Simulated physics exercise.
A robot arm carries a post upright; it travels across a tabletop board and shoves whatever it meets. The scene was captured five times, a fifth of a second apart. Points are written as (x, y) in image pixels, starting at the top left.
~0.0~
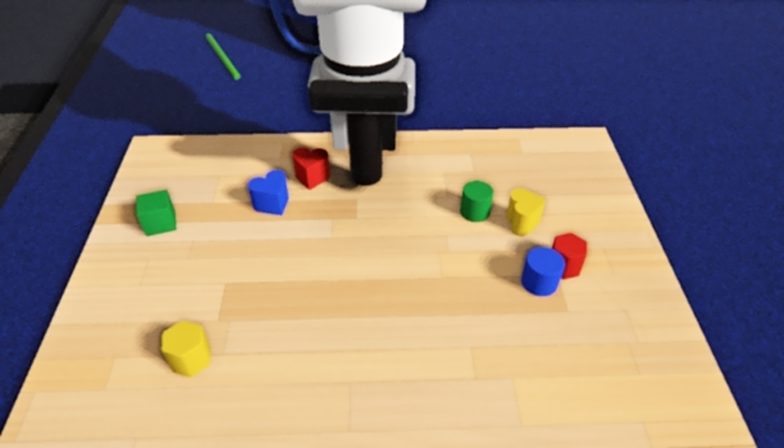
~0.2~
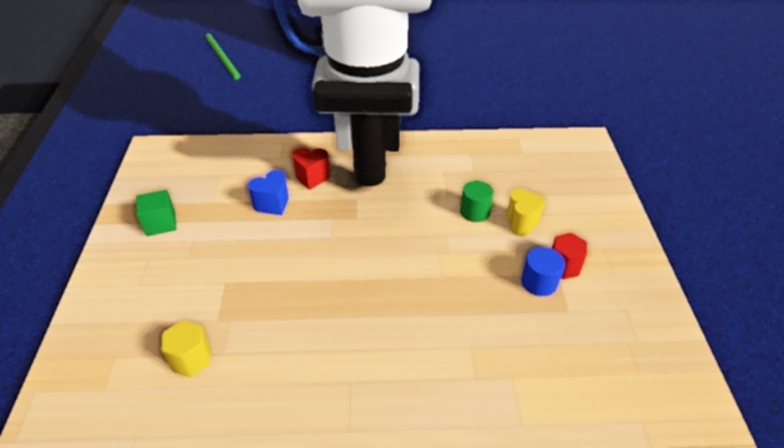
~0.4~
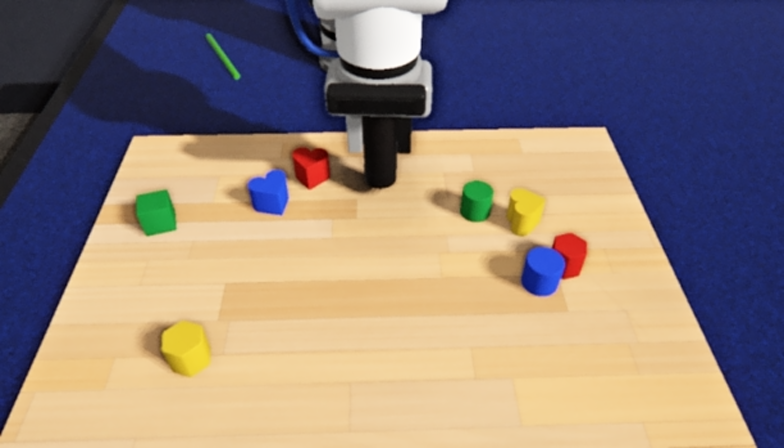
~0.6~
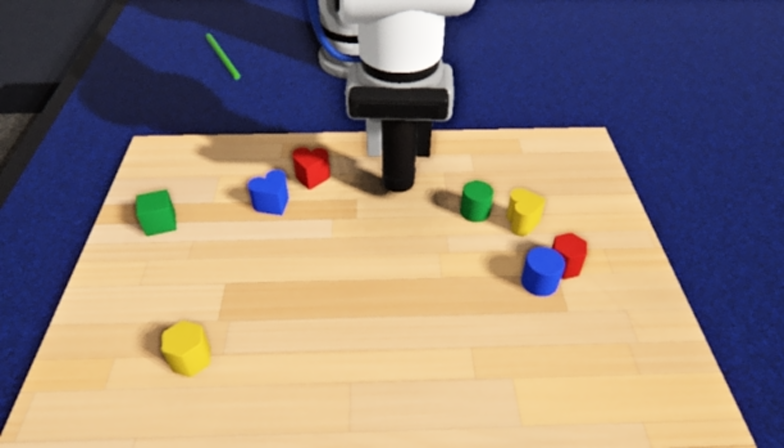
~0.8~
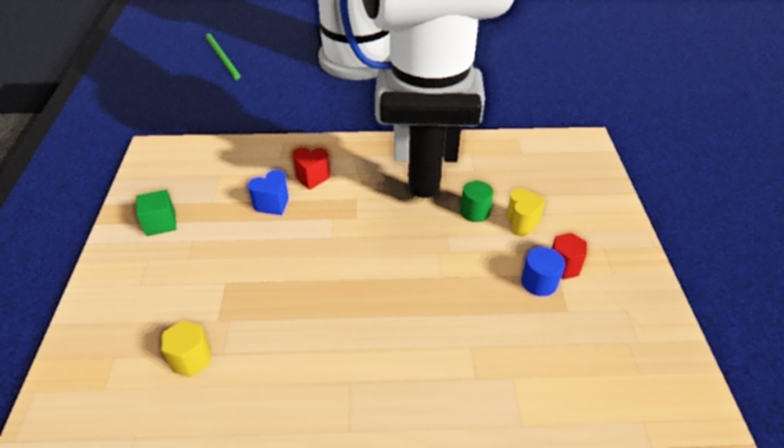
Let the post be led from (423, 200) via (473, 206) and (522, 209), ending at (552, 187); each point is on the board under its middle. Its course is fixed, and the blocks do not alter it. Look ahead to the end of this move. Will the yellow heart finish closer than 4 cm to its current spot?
No.
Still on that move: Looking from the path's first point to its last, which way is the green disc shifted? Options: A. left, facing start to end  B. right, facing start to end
The answer is B.
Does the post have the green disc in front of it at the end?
No, I don't think so.
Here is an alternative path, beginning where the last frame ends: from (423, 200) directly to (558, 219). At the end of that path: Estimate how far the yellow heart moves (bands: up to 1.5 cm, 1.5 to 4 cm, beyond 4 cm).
It will fall in the top band, over 4 cm.
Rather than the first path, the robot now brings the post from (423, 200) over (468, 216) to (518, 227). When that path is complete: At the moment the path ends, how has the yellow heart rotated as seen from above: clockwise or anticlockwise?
Direction: Clockwise.
On the path given first. One third of the way, post (475, 194); green disc (506, 196); yellow heart (535, 202), turned 20° clockwise.
Two thirds of the way, post (525, 197); green disc (545, 208); yellow heart (575, 213), turned 20° clockwise.
At the end, post (555, 175); green disc (545, 208); yellow heart (575, 213), turned 25° clockwise; red hexagonal block not moved.
